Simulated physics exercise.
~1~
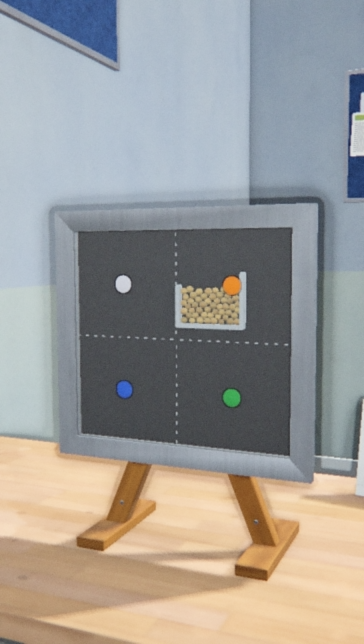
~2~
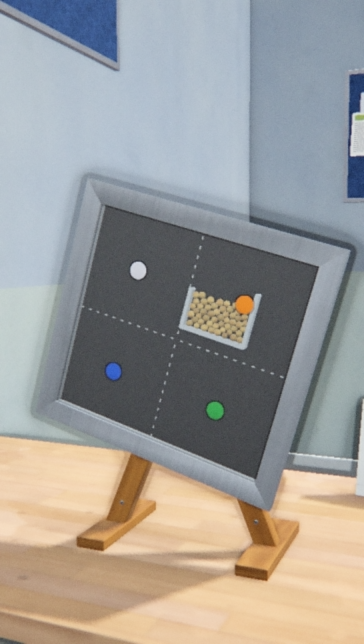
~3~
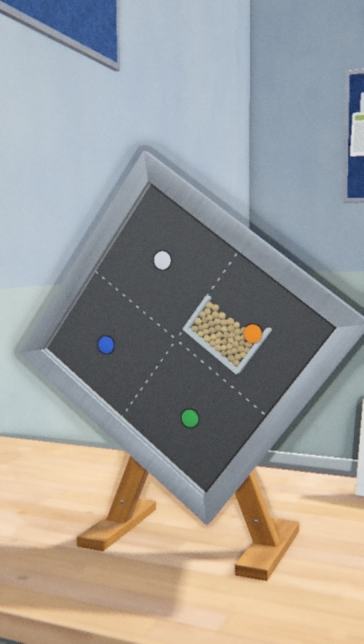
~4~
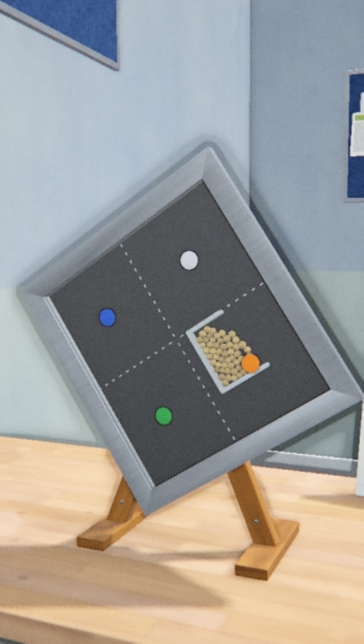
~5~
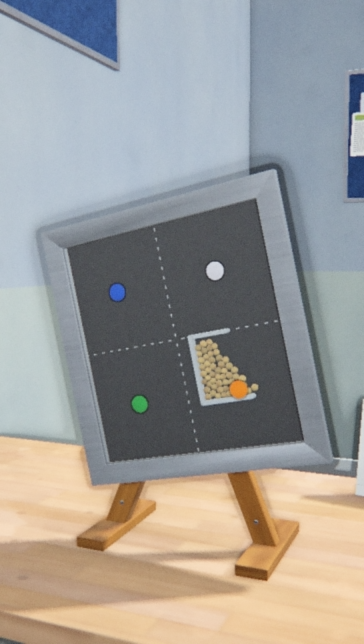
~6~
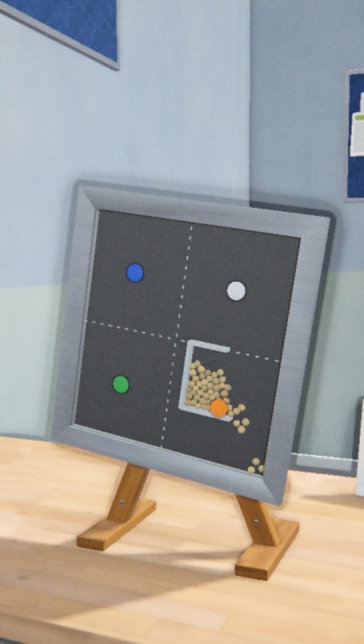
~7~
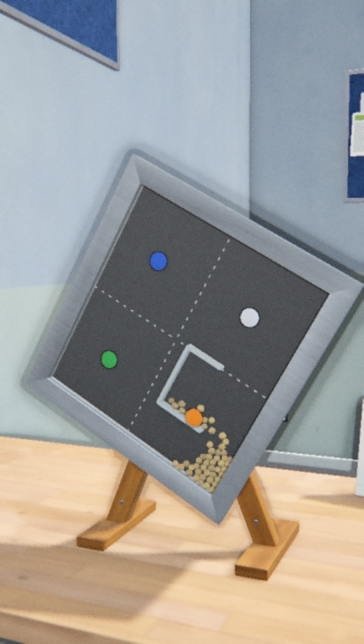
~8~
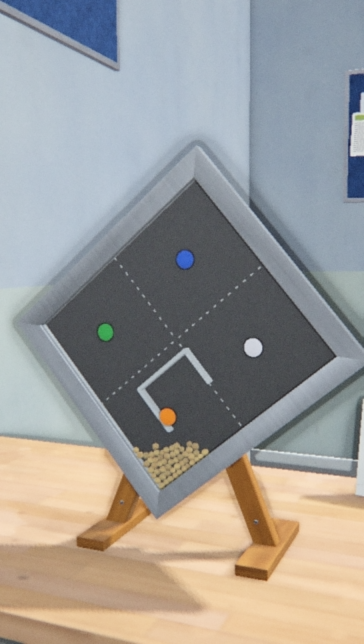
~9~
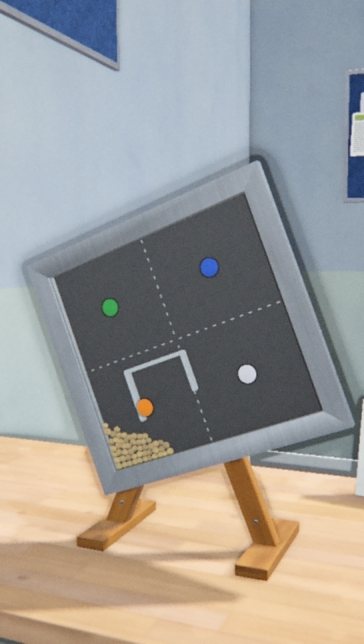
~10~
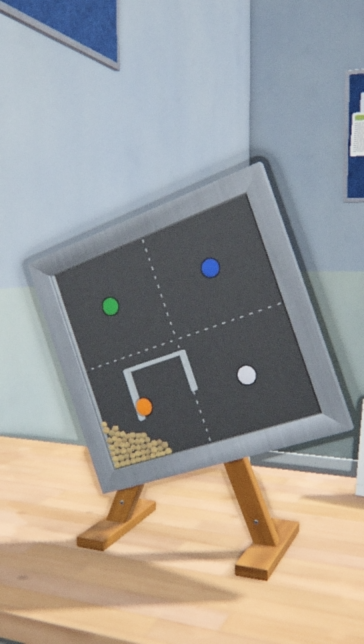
A square dark panel in a grey frame stands on wooden feet on a pale table, seen from the front against blue walls with pinboards. Dashed lines divide it into quarters marked by white, orange, blue and green dots, and an open tray beside the orange dot holds pale beads. The panel turns steadily clockwise, and the beads lean toward the tray's open side. They spill out into the panel's lowest corner and slide left as it turns further. It stops tilted, with the tray upside down and emptied, and the beads heaped at the lower left.
